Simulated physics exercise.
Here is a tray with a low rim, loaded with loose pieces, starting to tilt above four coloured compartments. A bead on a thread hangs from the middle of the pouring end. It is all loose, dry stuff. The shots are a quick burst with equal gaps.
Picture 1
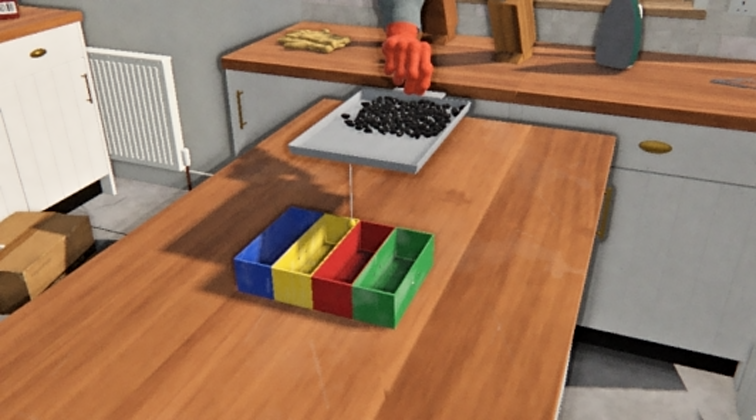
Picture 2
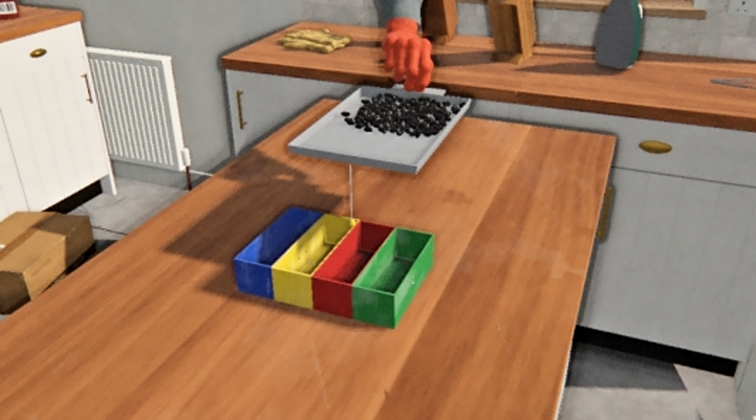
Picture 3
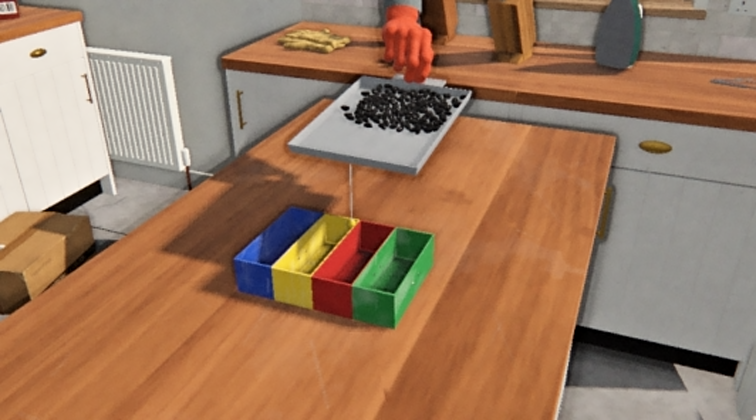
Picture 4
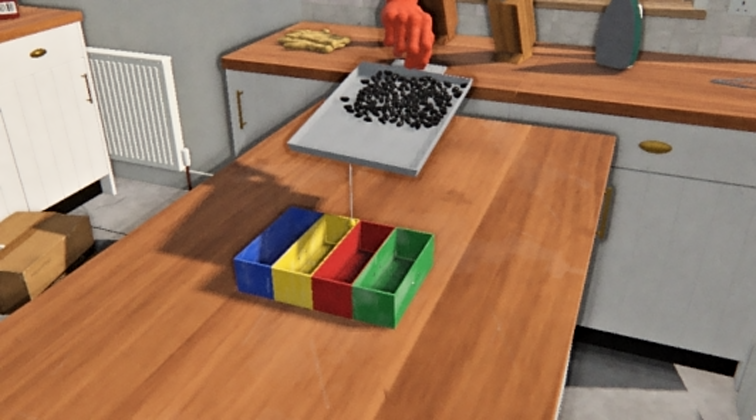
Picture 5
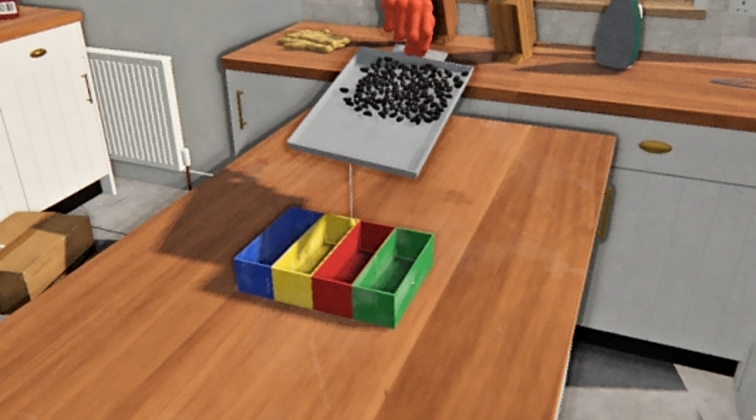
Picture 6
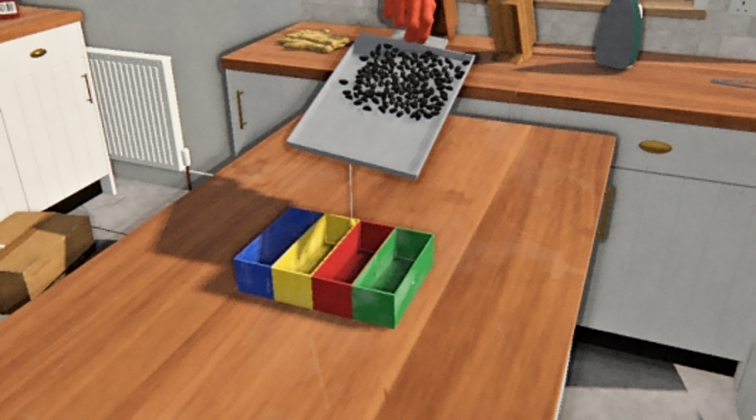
The footage shows a red-gloved hand raising the far end of a grey tray of black beans, tilting it gradually toward its lower right corner, above a wooden table with blue, yellow, red and green compartments.
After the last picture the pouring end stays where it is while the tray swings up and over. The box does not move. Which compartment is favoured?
Fullest: The green cell.
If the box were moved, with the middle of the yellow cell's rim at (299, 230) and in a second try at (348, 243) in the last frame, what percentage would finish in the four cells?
Roughly 50 per cent, and 100 per cent.
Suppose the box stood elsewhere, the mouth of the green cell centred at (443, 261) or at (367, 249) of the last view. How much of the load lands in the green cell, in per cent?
First some 10, then 30 per cent.
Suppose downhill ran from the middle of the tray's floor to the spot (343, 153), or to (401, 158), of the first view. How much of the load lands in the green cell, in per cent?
In turn 10 and 60 in a hundred.
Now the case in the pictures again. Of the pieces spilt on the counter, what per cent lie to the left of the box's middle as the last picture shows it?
Close to 10 per cent.
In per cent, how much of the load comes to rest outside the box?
Close to 10 per cent.
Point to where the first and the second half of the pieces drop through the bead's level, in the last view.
Early half (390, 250), late half (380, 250).
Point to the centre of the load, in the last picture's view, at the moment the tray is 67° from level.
Near (387, 153).
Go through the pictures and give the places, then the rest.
Corners of the pouring end at (291, 144) and (416, 164), level; middle of the load at (405, 116), black beans; bead on its thread at (352, 224); blue cell at (255, 276); yellow cell at (292, 285); red cell at (332, 294); green cell at (374, 304), in the first frame.
Corners of the pouring end at (291, 144) and (416, 165), level; middle of the load at (405, 114), in the second frame.
Corners of the pouring end at (291, 143) and (416, 166), tipped barely, lowest at the right corner; middle of the load at (403, 109), in the third frame.
Corners of the pouring end at (290, 142) and (416, 168), tipped a little, lowest at the right corner; middle of the load at (403, 101), in the fourth frame.
Corners of the pouring end at (290, 141) and (416, 171), tipped clearly, lowest at the right corner; middle of the load at (403, 92), in the fifth frame.
Corners of the pouring end at (289, 140) and (416, 173), tipped clearly, lowest at the right corner; middle of the load at (403, 84); blue cell at (255, 276); yellow cell at (292, 285); red cell at (332, 294); green cell at (374, 304), in the sixth frame.
Soon after the last picture, tray tipped steeply; most on the tray; a stray few in the green cell; a stray few in the red cell; a stray few in the yellow cell; a small part falling or outside the box.
A little later, tray tipped past a quarter turn; about half on the tray; about a quarter in the green cell; a small part in the red cell; a stray few in the yellow cell; a stray few in the blue cell; a small part falling or outside the box.
Later still, tray tipped past a quarter turn; about half in the green cell; about a quarter in the red cell; a small part in the yellow cell; a stray few in the blue cell; a small part falling or outside the box.
At rest, tray tipped past a quarter turn; about half in the green cell; about a quarter in the red cell; a small part in the yellow cell; a stray few in the blue cell; a small part outside the box.
